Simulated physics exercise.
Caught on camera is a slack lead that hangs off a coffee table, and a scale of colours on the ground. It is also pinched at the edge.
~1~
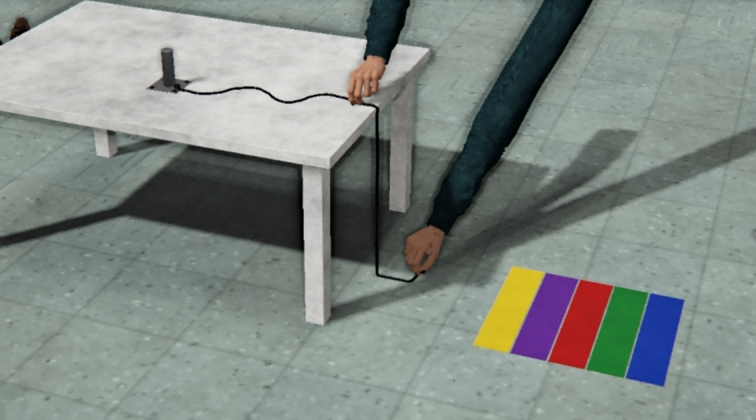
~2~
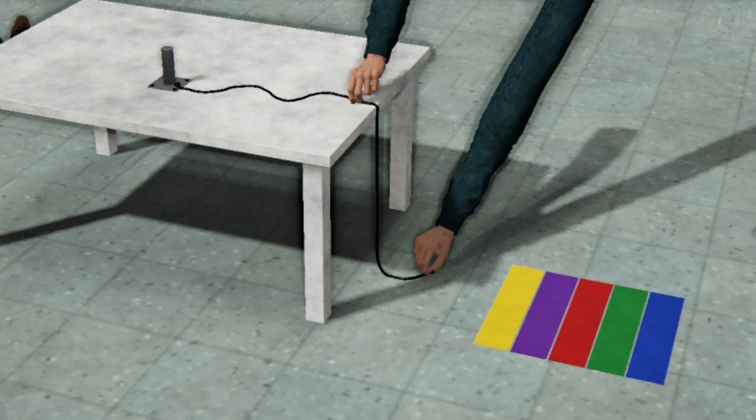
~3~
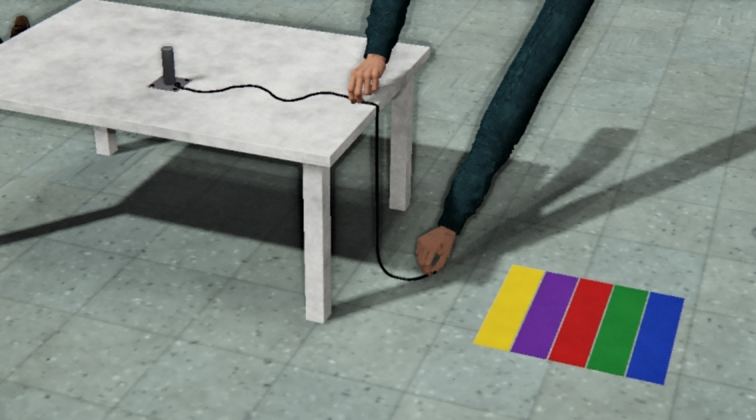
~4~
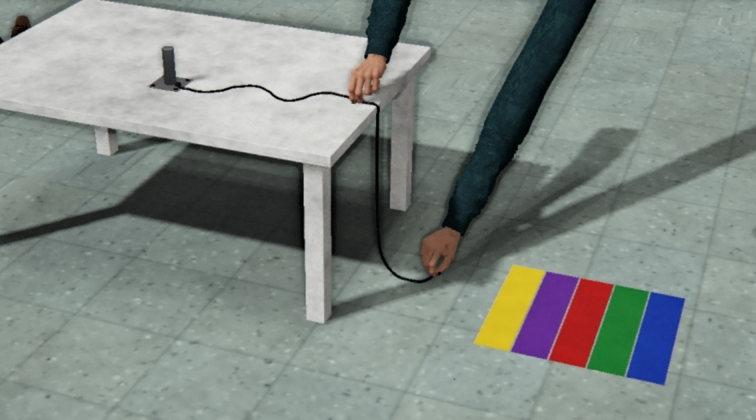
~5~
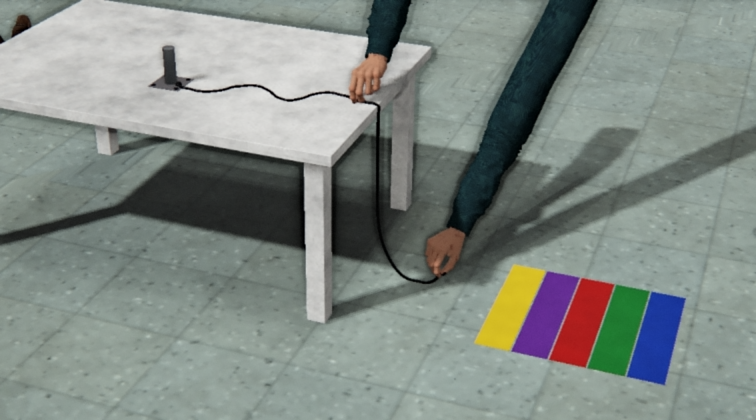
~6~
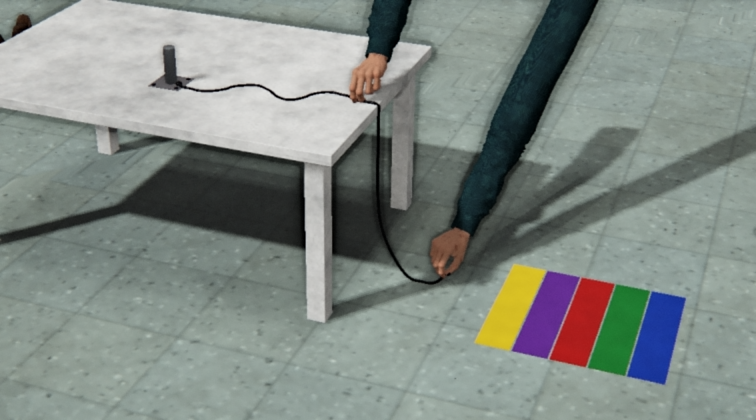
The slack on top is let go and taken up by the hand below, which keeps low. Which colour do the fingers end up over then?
They end up over the red strip.
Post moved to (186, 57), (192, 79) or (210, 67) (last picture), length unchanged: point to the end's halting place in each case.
First (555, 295), then (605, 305), and last (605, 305).
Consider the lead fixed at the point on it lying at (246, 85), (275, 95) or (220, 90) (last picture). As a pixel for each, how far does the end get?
The pixel places are (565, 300), (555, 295) and (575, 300), one per try.
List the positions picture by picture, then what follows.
The first frame shows end (420, 272); yellow (498, 333); purple (535, 341); red (572, 349); green (610, 357); blue (649, 365).
The second frame shows end (429, 272); lead through (204, 92) (268, 91) (327, 93) (377, 127) (377, 192) (378, 257).
The third frame shows end (431, 273).
The fourth frame shows end (436, 274); lead through (204, 92) (269, 91) (328, 93) (377, 127) (377, 192) (383, 258).
The fifth frame shows end (440, 274).
The sixth frame shows end (445, 275); lead through (205, 91) (269, 91) (329, 92) (378, 126) (378, 191) (394, 257).
Soon after, end near (521, 290); over yellow.
Then, end near (562, 298); over purple.
At full stretch, end near (585, 303); over red. Over red.
